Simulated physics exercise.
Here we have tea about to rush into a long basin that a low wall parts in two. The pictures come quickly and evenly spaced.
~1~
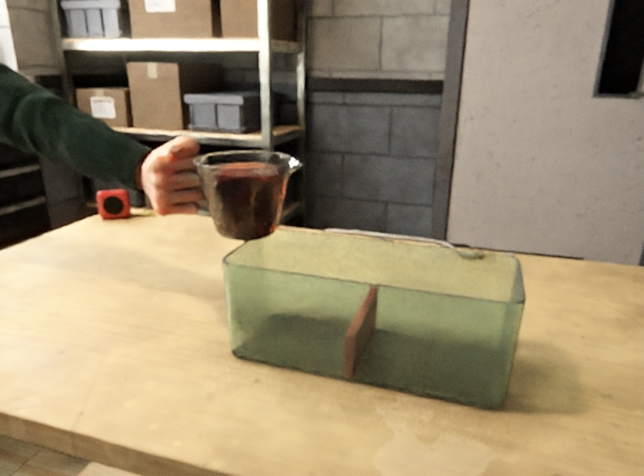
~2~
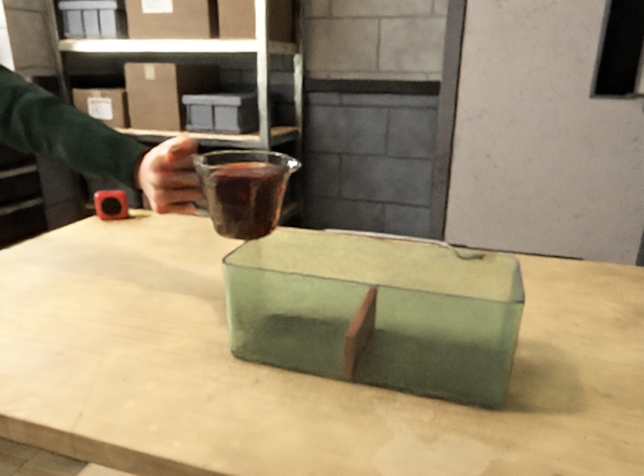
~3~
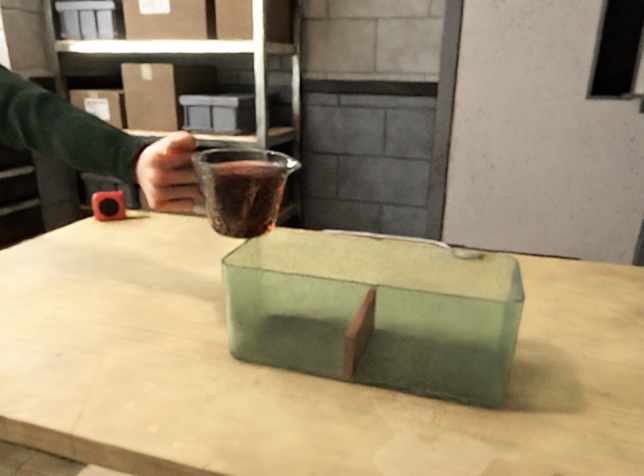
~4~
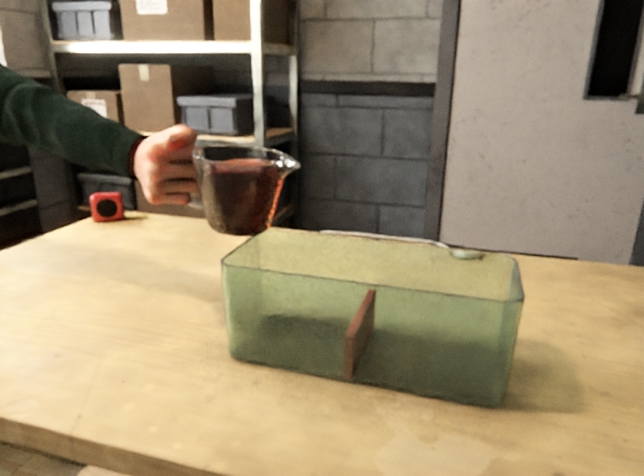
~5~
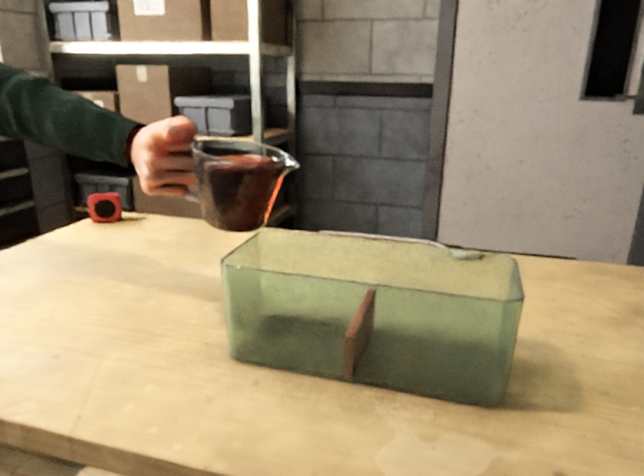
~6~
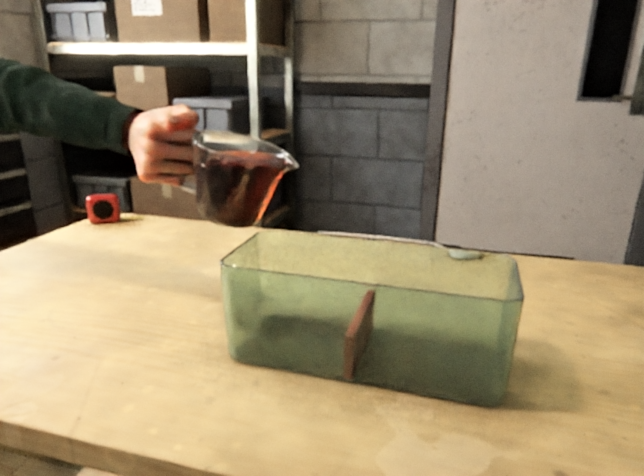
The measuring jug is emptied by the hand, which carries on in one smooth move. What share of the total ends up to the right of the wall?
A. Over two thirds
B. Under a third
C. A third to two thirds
Over two thirds.
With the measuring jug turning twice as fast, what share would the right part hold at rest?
Roughly 75 in a hundred.
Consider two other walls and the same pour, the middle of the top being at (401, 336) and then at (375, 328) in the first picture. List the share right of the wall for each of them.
10 %, then 60 %.
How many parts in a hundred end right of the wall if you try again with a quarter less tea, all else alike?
Near 75 in a hundred.
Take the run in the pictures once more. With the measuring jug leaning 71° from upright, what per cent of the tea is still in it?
About 65 per cent.
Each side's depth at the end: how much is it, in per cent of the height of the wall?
The left part 10 per cent, the right part 30.
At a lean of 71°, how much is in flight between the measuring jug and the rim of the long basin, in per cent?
Share out of both vessels: Approx. 30 %.
A moment on, the tilt is 71° and 63 per cent is still to pour, 9 is left of the wall and 0 right of it.
Next, the tilt is 101° and 8 per cent is still to pour, 14 is left of the wall and 56 right of it.
Then the tilt is 103° and 0 per cent is still to pour, 20 is left of the wall and 79 right of it.
Later the tilt is 103° and 0 per cent is still to pour, 20 is left of the wall and 80 right of it.
Finally, 20 per cent lies left of the wall, 80 right of it and 1 outside.
